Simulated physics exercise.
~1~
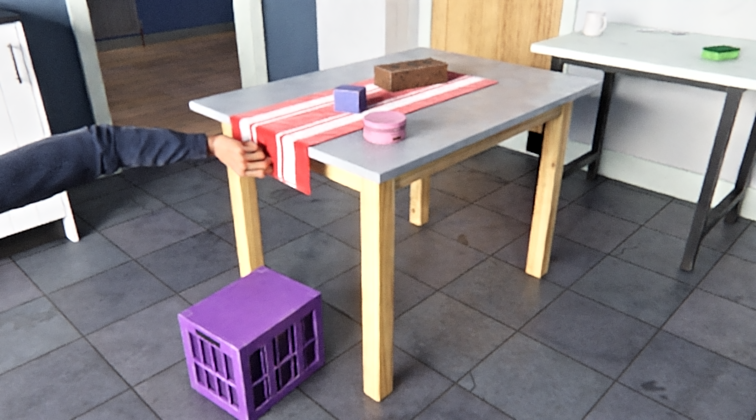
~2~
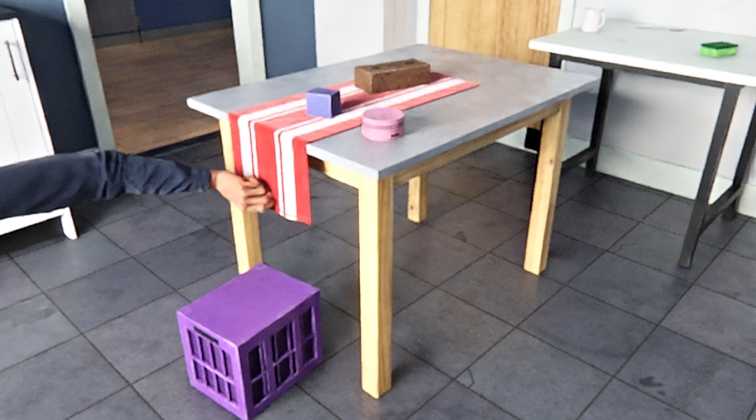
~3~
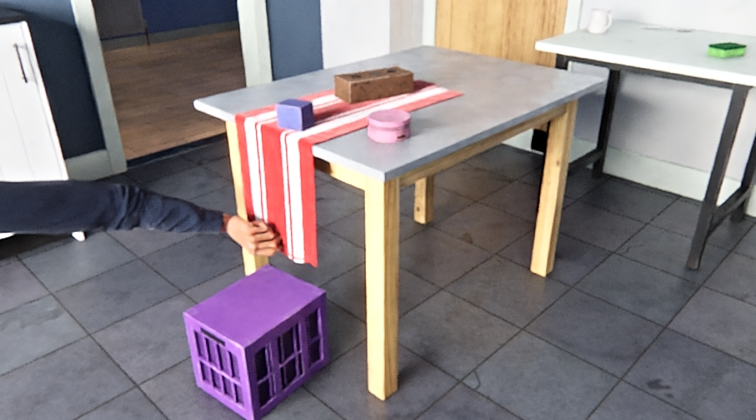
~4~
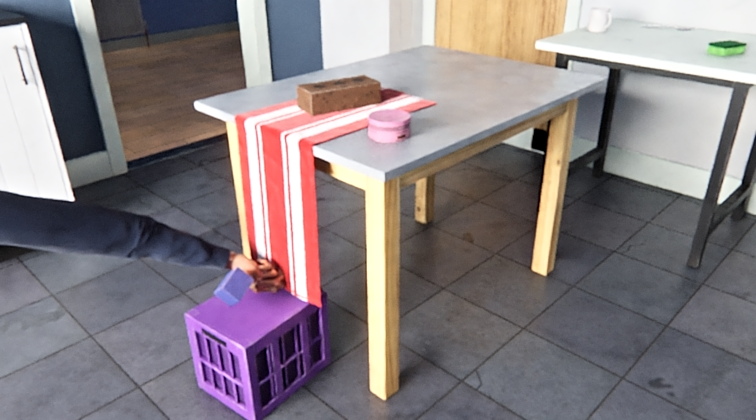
A hand pulls a striped red cloth down until the blue block falls off the table.
